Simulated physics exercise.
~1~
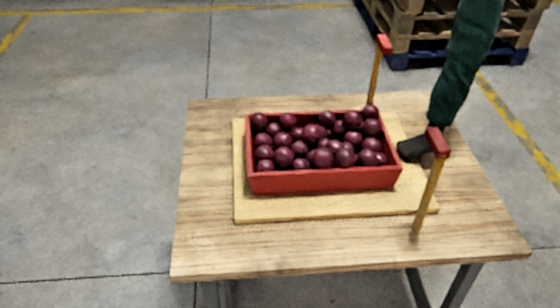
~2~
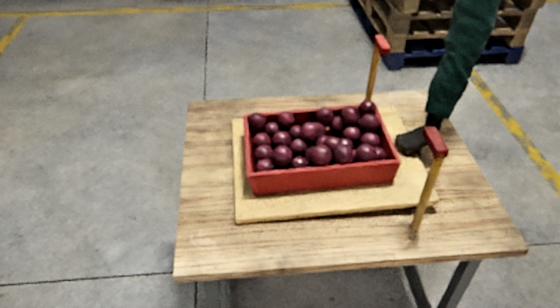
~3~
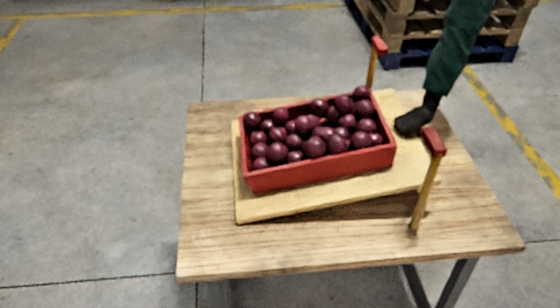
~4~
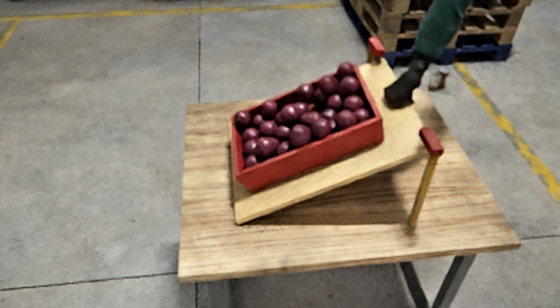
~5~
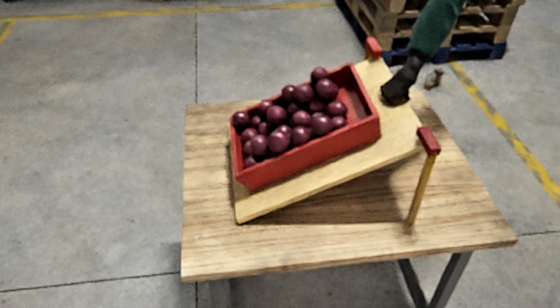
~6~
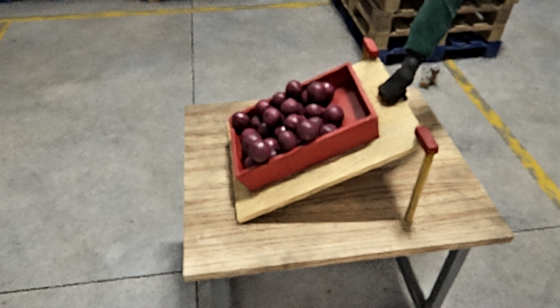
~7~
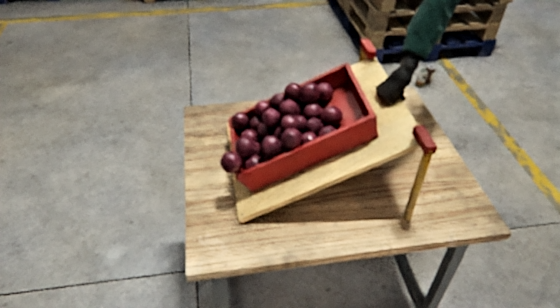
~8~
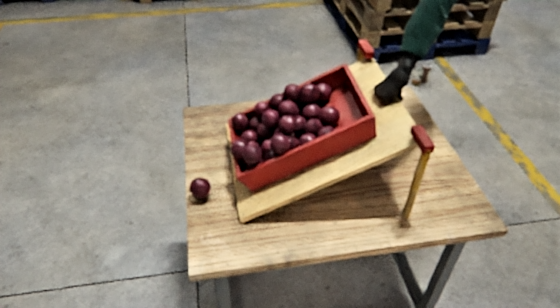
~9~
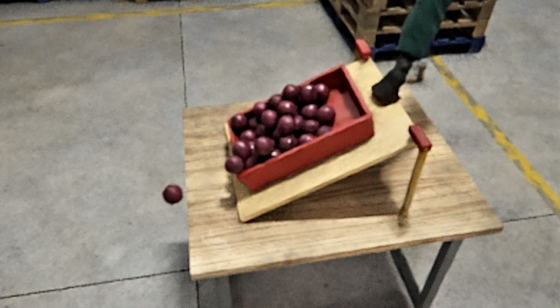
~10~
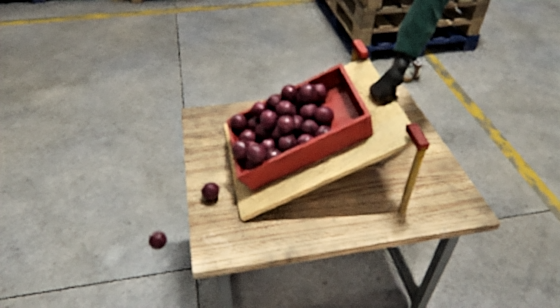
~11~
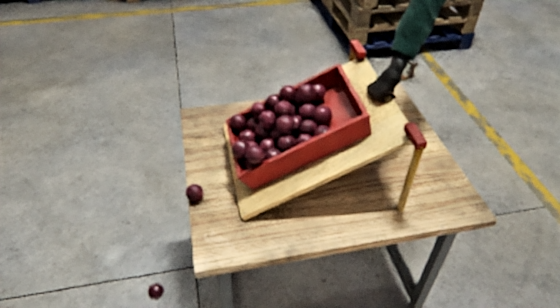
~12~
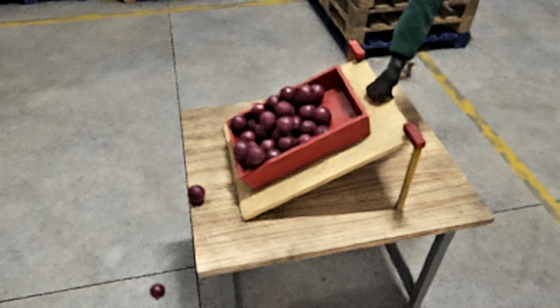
A board carrying a red box of dark red onions was tilted up at its right end by a gloved hand, sending the onions sliding left until two spilled out, one ending on the floor and the other staying near the table's edge.
